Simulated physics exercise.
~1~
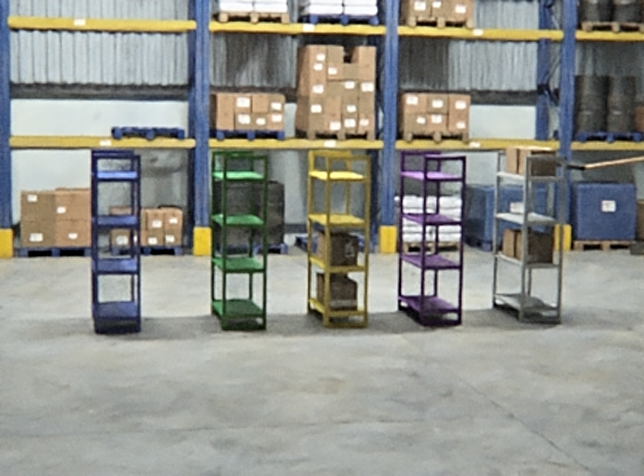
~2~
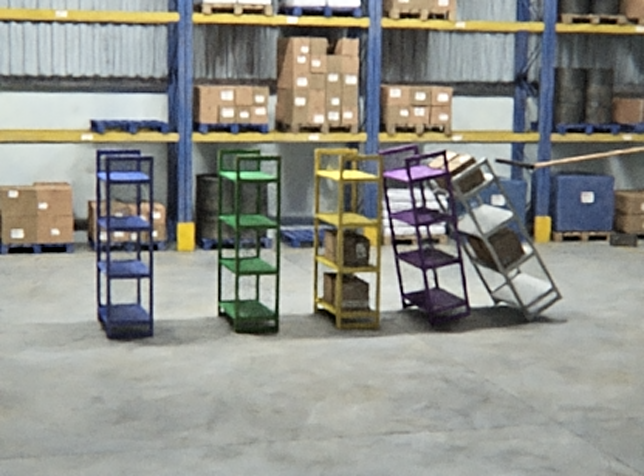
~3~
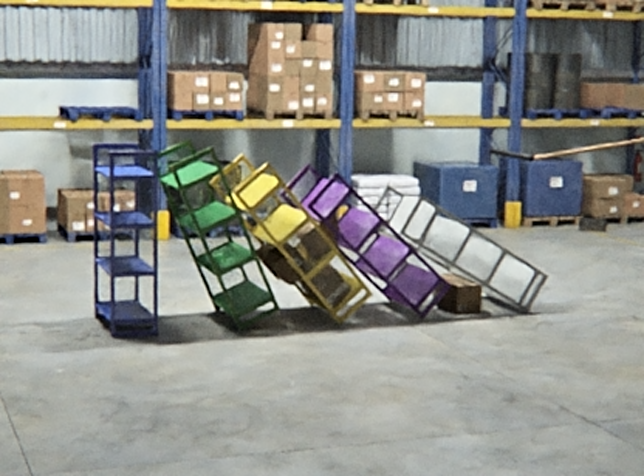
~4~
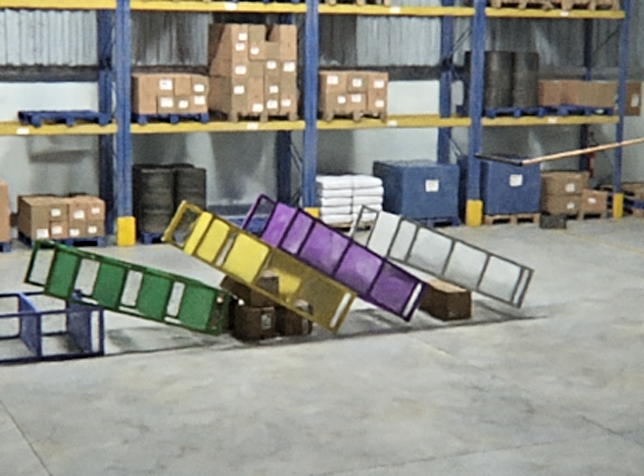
Five colourful shelf units topple leftward one after another, spilling cartons, until none stands upright.
